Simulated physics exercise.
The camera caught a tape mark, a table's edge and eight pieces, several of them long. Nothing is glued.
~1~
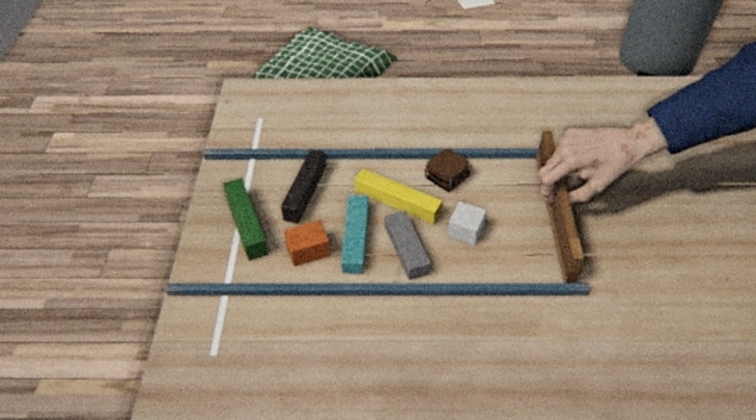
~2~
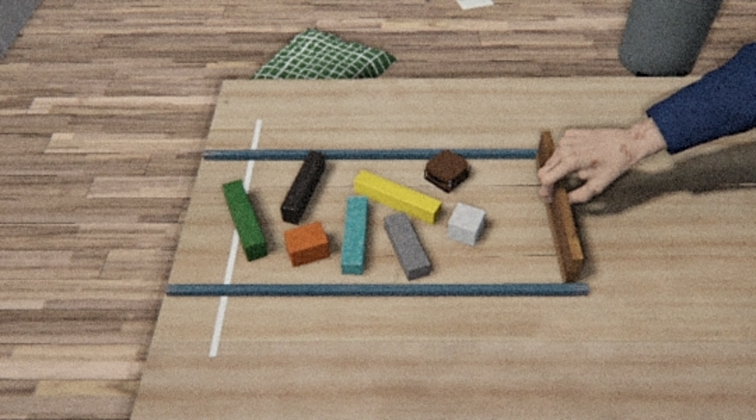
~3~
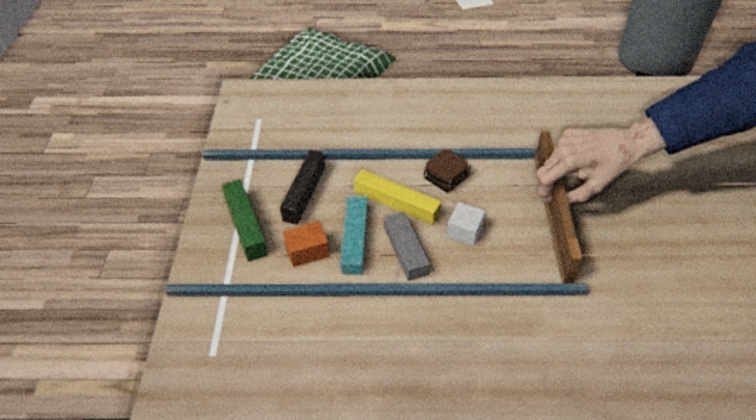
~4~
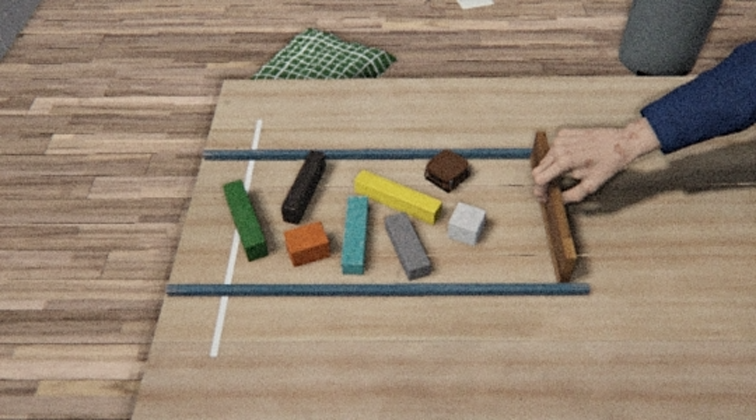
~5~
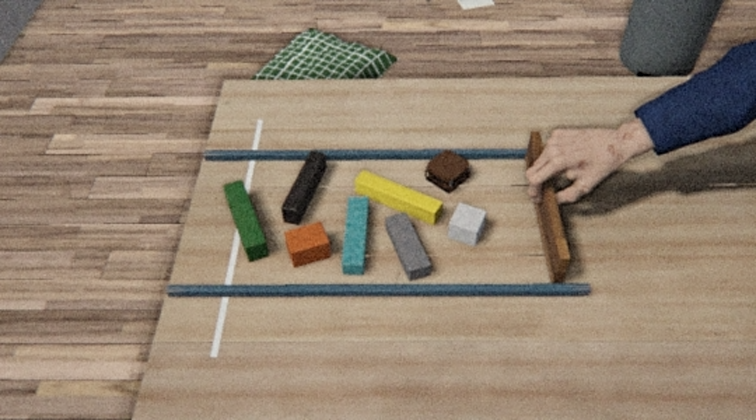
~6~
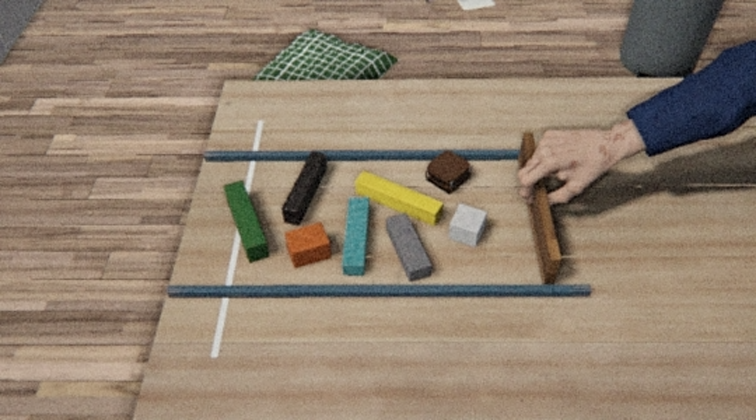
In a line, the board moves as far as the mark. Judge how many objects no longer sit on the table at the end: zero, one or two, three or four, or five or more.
No longer on the table: Three or four.
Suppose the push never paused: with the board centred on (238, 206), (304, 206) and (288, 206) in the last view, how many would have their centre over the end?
Counts by place: 4 / 0 / 1.
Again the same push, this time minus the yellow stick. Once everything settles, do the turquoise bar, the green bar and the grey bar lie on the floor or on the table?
Outcome for the turquoise bar: It drops; for the green bar: It drops; for the grey bar: It stays.
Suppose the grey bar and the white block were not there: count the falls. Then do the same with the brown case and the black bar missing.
Result: 2 in the first case, with 3 in the second.
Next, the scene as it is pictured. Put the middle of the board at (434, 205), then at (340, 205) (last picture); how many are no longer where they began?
4 at one spot and 8 at the other.
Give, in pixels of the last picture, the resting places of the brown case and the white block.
The brown case ends at (227, 171) and the white block at (222, 233).
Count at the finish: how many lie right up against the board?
That number would be 3.
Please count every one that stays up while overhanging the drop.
Things overhanging at the end: 1.
Soon after, none off yet; green bar at rest near (246, 220); black bar at rest near (305, 187); orange block at rest near (308, 245).
Then, none off yet; green bar moving near (235, 221); black bar moved a little near (286, 186); orange block moved about its own width near (268, 245).
Further on, none off yet; green bar tipped well over near (170, 221); black bar moved about its own width near (212, 186); orange block moved well along near (186, 246).
At rest, the number that fall off is three or four; fallen, turquoise bar, orange block, black bar and green bar.
